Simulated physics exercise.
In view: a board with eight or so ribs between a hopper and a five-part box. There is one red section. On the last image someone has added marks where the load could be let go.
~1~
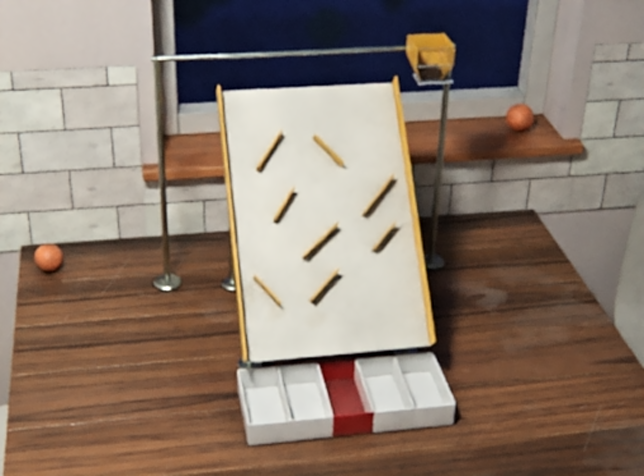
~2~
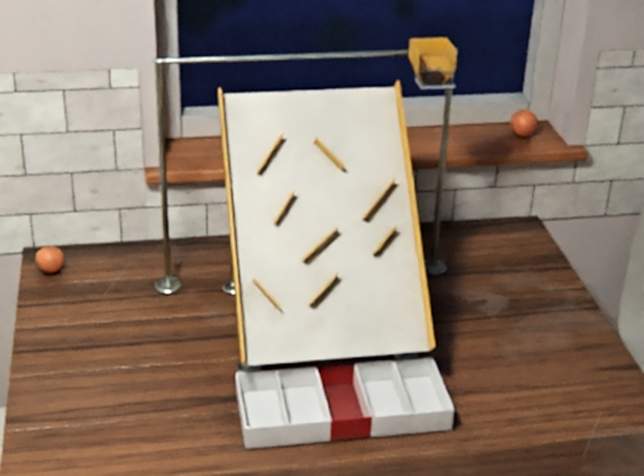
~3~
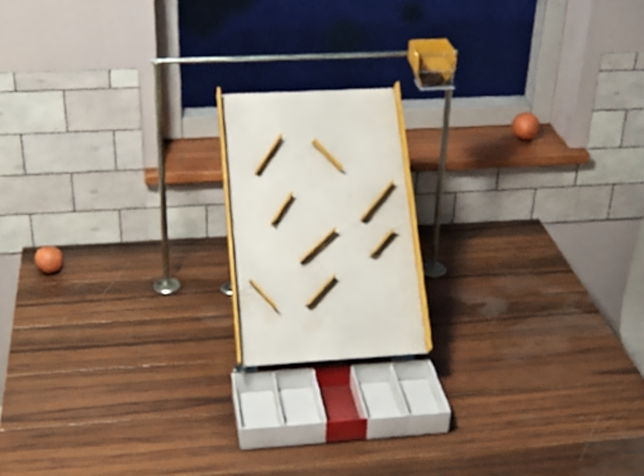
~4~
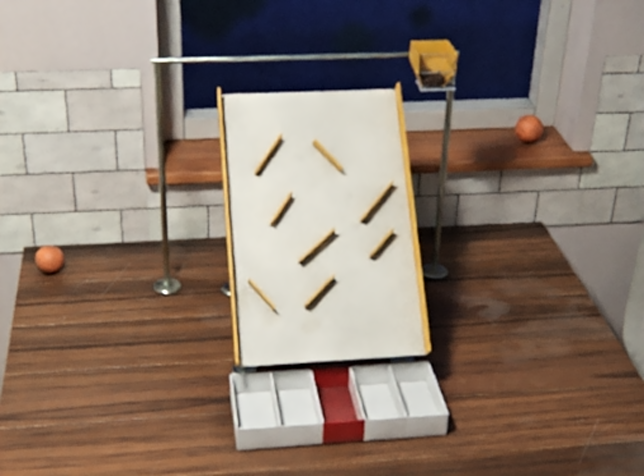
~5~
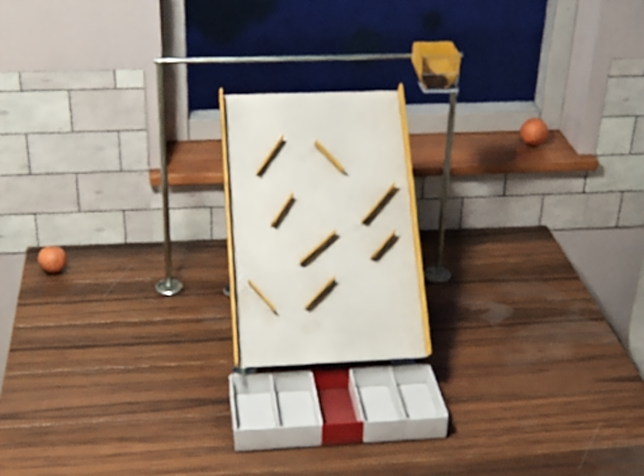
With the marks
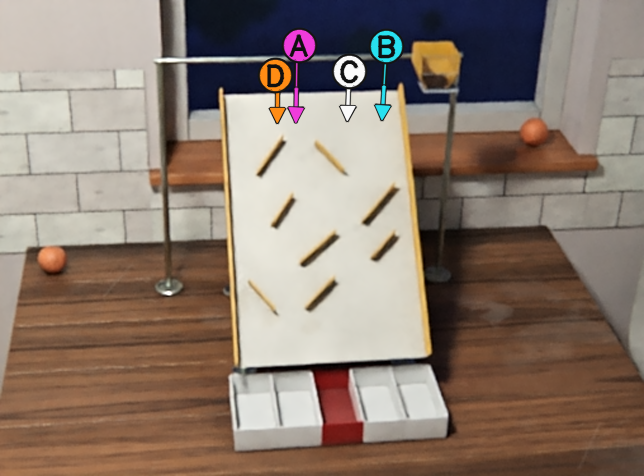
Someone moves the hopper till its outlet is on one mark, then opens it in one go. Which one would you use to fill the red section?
C.
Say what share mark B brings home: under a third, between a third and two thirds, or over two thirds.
Under a third.
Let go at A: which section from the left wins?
It is the second one.
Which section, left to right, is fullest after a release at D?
It is the first one.
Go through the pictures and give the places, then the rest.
Hopper near (428, 74), allspice berries, door shut, in the first picture.
Ribs (258, 170) to (283, 133), (316, 138) to (344, 166), (275, 221) to (294, 190), in the second picture.
Ribs (363, 218) to (393, 180), (301, 259) to (336, 228), (372, 253) to (394, 227), in the third picture.
Ribs (249, 279) to (275, 307), (306, 304) to (334, 274), in the fourth picture.
Red section near (343, 432), number 3 of 5 from the left, in the fifth picture.
On the marked copy, mark A meets the board at (295, 117); mark B meets the board at (382, 114); mark C meets the board at (347, 115); mark D meets the board at (277, 117).
With A, a small share in the red section, all but a few in other sections.
With B, close to a quarter in the red section, close to two thirds in other sections, a small share outside the box.
With C, close to a third in the red section, close to half in other sections, a small share outside the box.
With D, a small share in the red section, the bulk in other sections, a small share outside the box.
